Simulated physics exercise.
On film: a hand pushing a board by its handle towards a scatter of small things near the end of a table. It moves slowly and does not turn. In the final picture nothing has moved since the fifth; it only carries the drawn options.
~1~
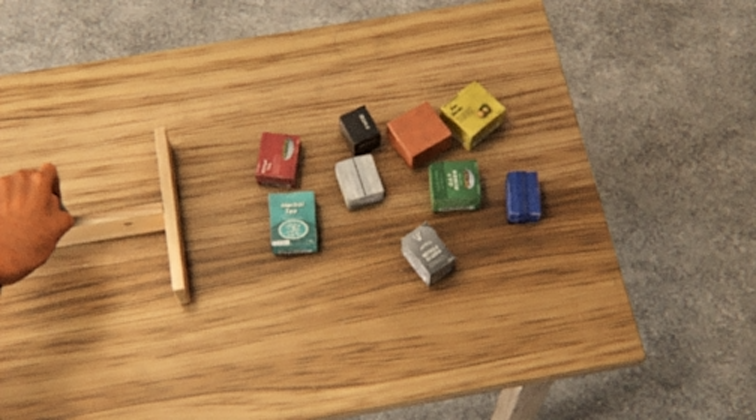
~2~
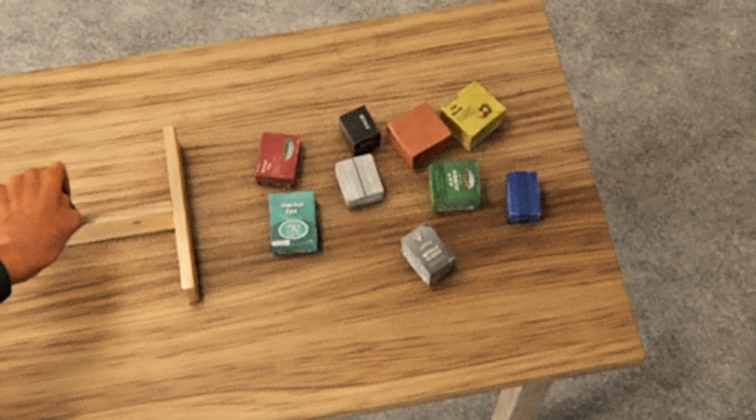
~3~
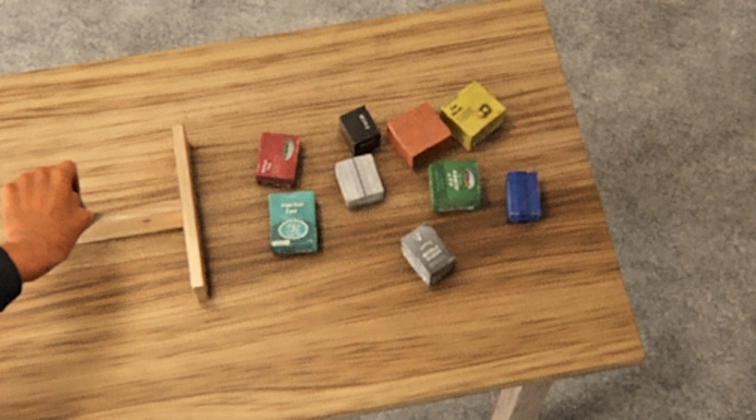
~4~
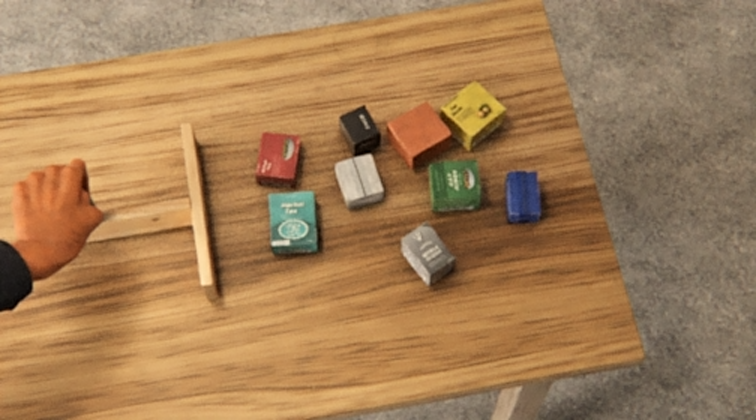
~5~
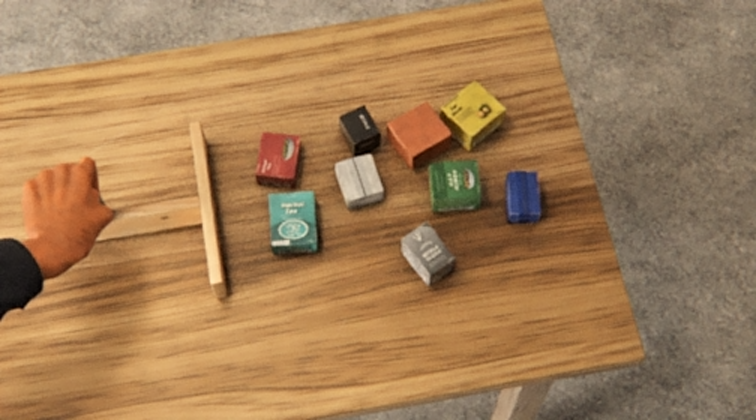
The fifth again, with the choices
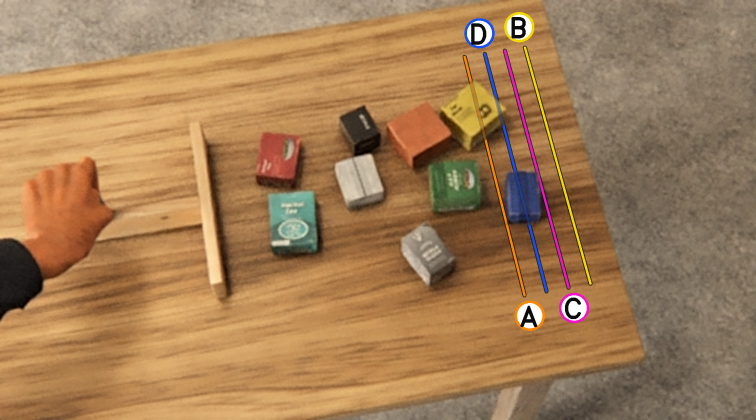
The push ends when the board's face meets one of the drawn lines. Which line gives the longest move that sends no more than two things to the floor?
No third one falls up to D.
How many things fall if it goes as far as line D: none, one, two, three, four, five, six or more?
Two.
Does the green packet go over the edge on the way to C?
Yes.
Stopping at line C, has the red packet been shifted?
By then, yes.
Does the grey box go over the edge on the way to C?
By then, no.
On the marked copy, A at (493, 170); B at (556, 160); C at (535, 163); D at (514, 167).
Taking D. A third of the way, board (318, 182); black box (369, 130); red packet (336, 147).
Two thirds of the way, board (429, 163); yellow packet (559, 89); blue box (549, 212).
When it is over, board (513, 150); yellow packet over the edge; orange block over the edge; two fallen.
As for the rest, A is within the limit but short; B drops five; C drops five.
